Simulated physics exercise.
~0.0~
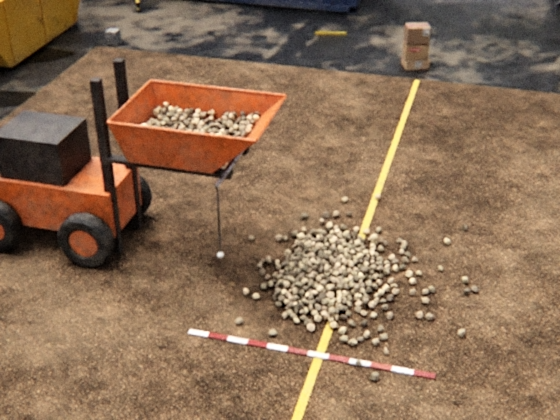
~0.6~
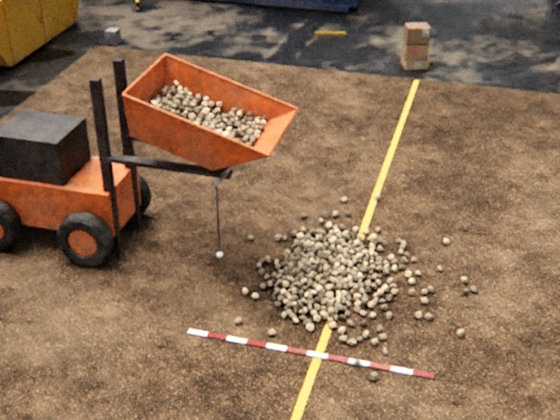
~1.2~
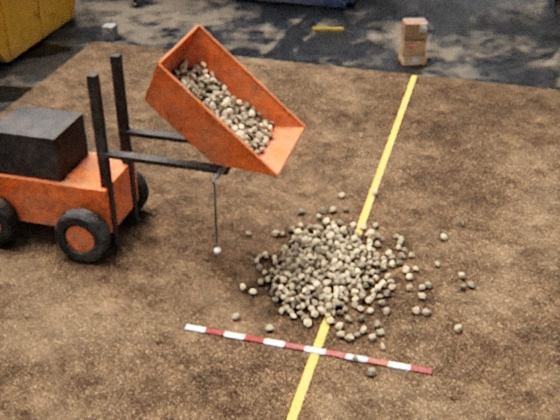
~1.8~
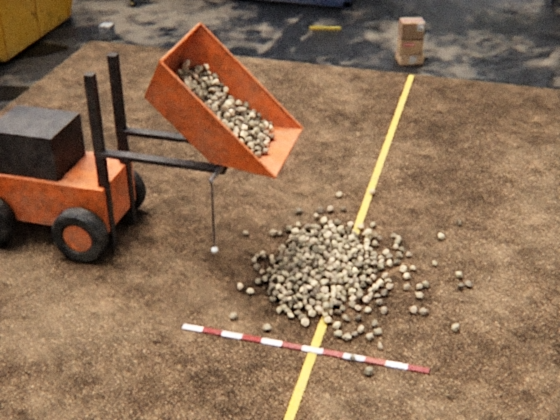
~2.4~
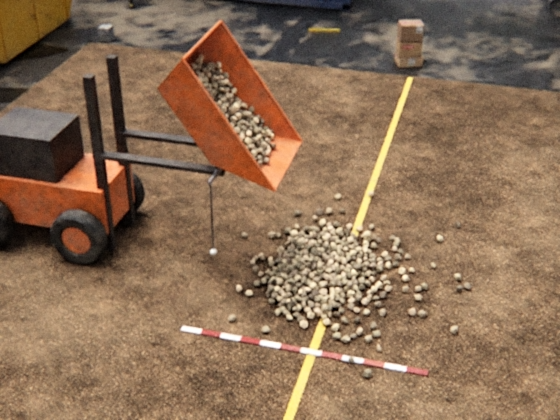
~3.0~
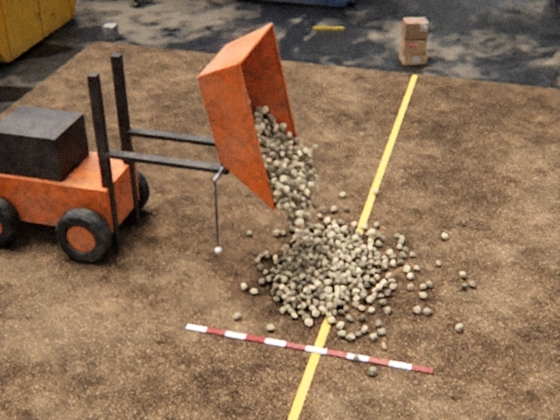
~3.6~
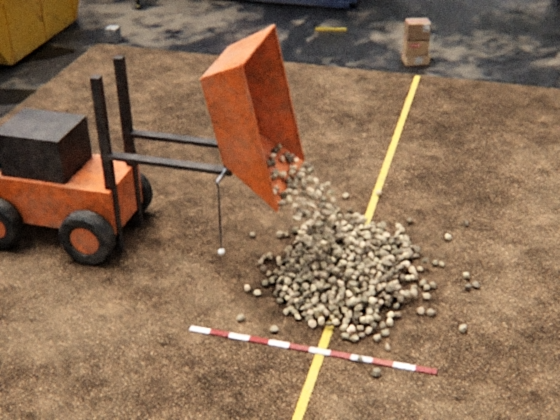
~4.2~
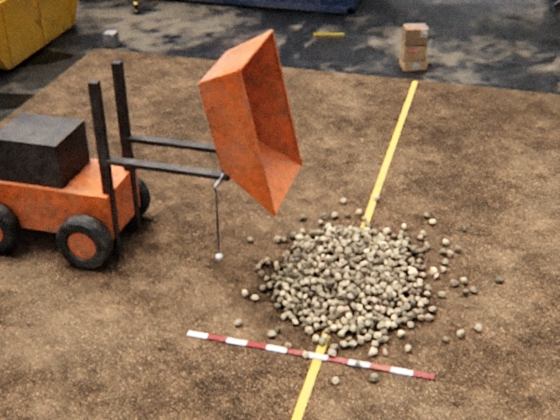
An orange fork truck with a dark block on its body stands at the left of a brown, gritty floor, seen from above by a slightly swaying camera. Its raised orange skip holds pale stones, and a similar loose heap lies to the right across a yellow line, behind a red and white rod. The skip tips partway toward the heap and pauses, its stones still inside. It then tips more steeply, and the stones pour out onto the heap. Finally the skip hangs steeply tilted and empty above a broader pile spread over both sides of the line.
